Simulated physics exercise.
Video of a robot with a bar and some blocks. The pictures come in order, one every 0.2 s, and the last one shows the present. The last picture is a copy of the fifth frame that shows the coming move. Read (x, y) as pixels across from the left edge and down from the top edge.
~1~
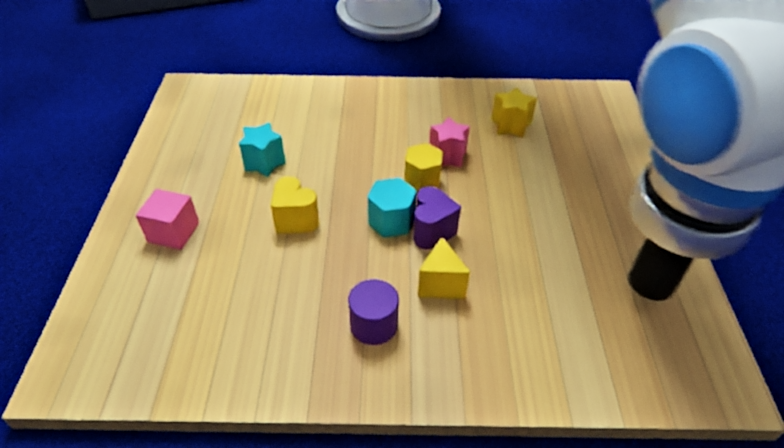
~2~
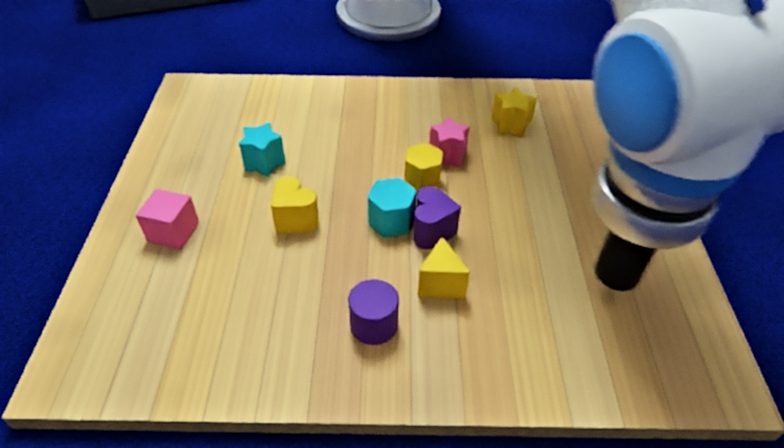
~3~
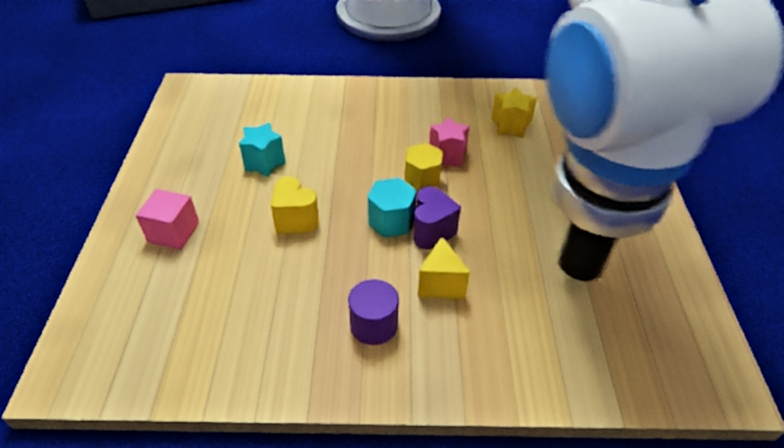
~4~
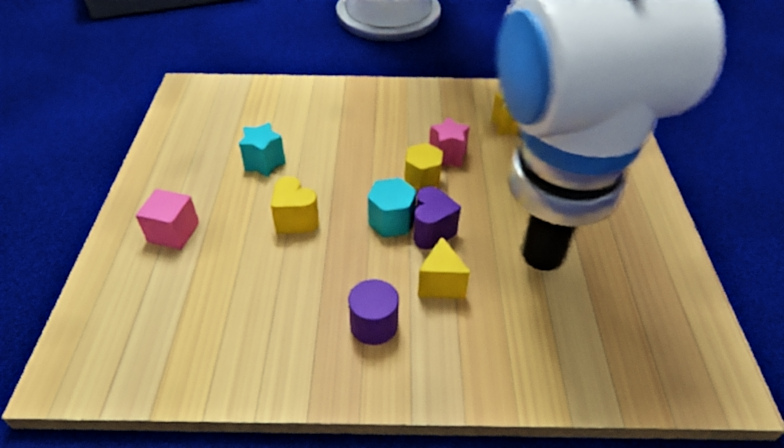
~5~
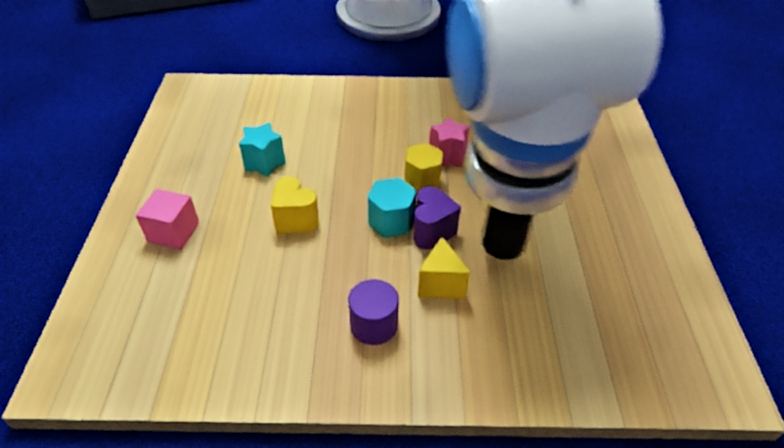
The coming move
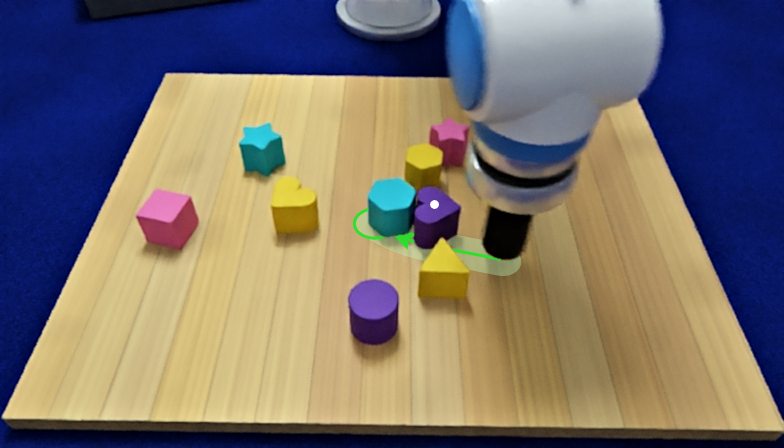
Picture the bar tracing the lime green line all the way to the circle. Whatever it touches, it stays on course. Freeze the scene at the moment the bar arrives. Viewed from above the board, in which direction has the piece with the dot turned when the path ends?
It makes a clockwise turn.
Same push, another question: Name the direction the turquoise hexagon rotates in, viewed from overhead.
Viewed from the top, it goes anticlockwise.
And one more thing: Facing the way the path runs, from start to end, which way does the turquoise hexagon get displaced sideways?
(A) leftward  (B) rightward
Option B.
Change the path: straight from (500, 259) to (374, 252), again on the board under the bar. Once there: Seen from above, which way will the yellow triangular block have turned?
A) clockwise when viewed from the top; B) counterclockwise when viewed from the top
Choice B: Counterclockwise when viewed from the top.
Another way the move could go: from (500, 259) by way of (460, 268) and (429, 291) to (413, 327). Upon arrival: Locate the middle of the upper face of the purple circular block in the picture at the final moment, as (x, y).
My best guess is (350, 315).
Path on the board, from (500, 259) through (455, 250) and (411, 241) to (374, 223); the dot is on the purple heart-shaped block.
What follows on the original path. One third of the way, bar (455, 235); purple heart-shaped block (428, 201).
Two thirds of the way, bar (411, 225); turquoise hexagon (366, 177), turned 40° anticlockwise; purple heart-shaped block (408, 186), turned 35° clockwise.
At the end, bar (374, 208); turquoise hexagon (359, 169), turned 70° anticlockwise; purple heart-shaped block (404, 178), turned 65° clockwise; yellow triangular block in place.
